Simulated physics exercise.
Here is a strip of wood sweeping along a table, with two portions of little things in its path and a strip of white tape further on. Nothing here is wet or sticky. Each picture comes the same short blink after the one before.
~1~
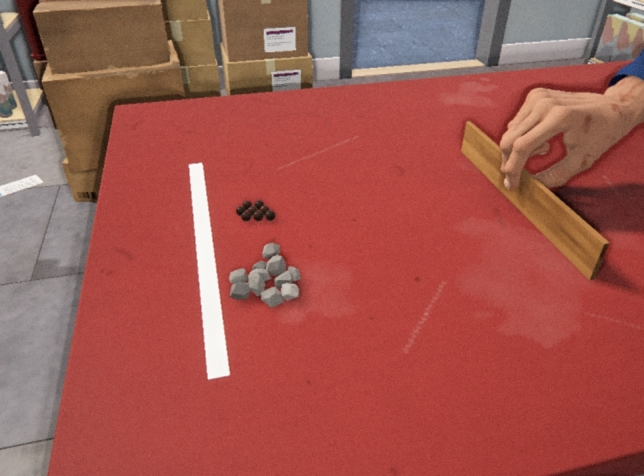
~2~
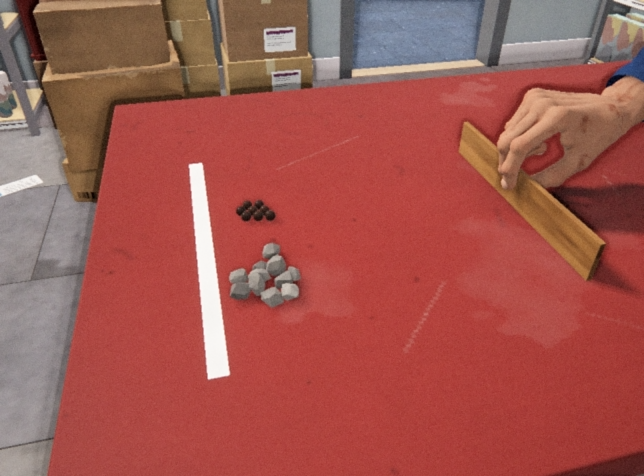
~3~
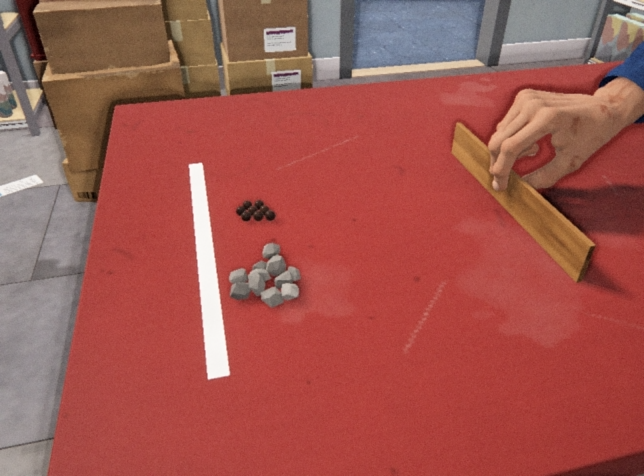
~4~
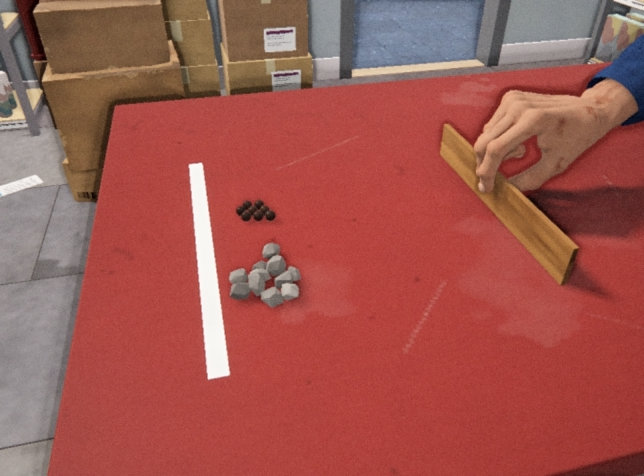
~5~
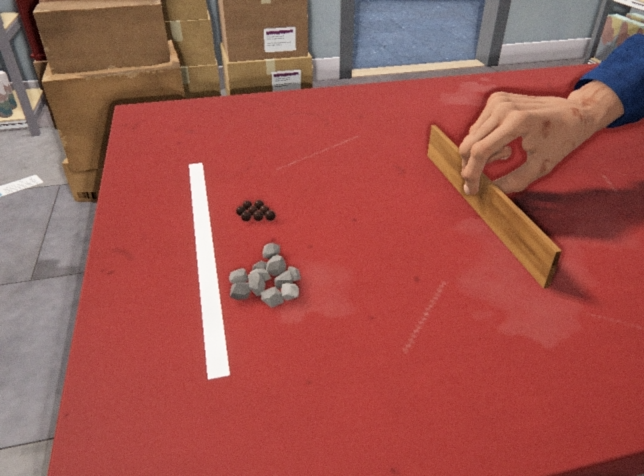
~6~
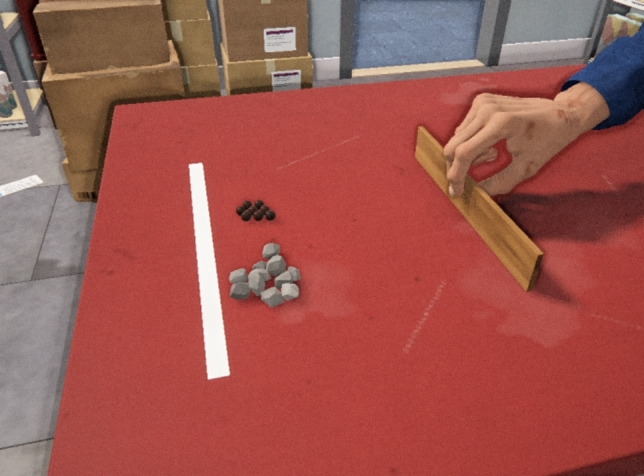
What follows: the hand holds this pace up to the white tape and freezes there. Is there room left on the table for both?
Front portion: It all stops short of the edge. Back portion: It tumbles over the end, in part at least.
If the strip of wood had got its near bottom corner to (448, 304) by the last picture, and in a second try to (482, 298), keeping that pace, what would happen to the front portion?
One: It remains up there. Two: It stays on top.
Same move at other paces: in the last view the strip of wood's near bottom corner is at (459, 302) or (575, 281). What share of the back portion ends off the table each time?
Roughly 100 per cent, and 0 per cent.
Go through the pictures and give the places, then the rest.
In the first frame, strip of wood (586, 248), at rest; white tape (197, 171), well back from the edge; edge at (85, 267); front portion (278, 267), a few bits of gravel; back portion (253, 211), a few chocolate balls.
In the second frame, strip of wood (583, 249); back portion (253, 211).
In the third frame, strip of wood (573, 250); front portion (278, 267).
In the fourth frame, strip of wood (558, 253); back portion (253, 211).
In the fifth frame, strip of wood (541, 256); front portion (278, 267).
In the sixth frame, strip of wood (524, 259); white tape (197, 171); edge at (85, 267); front portion (278, 267); back portion (253, 211).
Then, 0.51 s later than the last frame, strip of wood still moving, near (331, 196); front portion all on the table, its front near (241, 290); back portion all on the table, its front near (241, 211).
Then, 1.03 s later than the last frame, strip of wood stopped at the white tape; front portion all on the table, its front near (144, 310); back portion all on the table, its front near (166, 222).
Then, 1.31 s later than the last frame, strip of wood stopped at the white tape; front portion all on the table, its front near (144, 310); back portion all on the table, its front near (106, 209).
When it is over, strip of wood stopped at the white tape; front portion all on the table, its front near (144, 310); back portion every one over the edge.
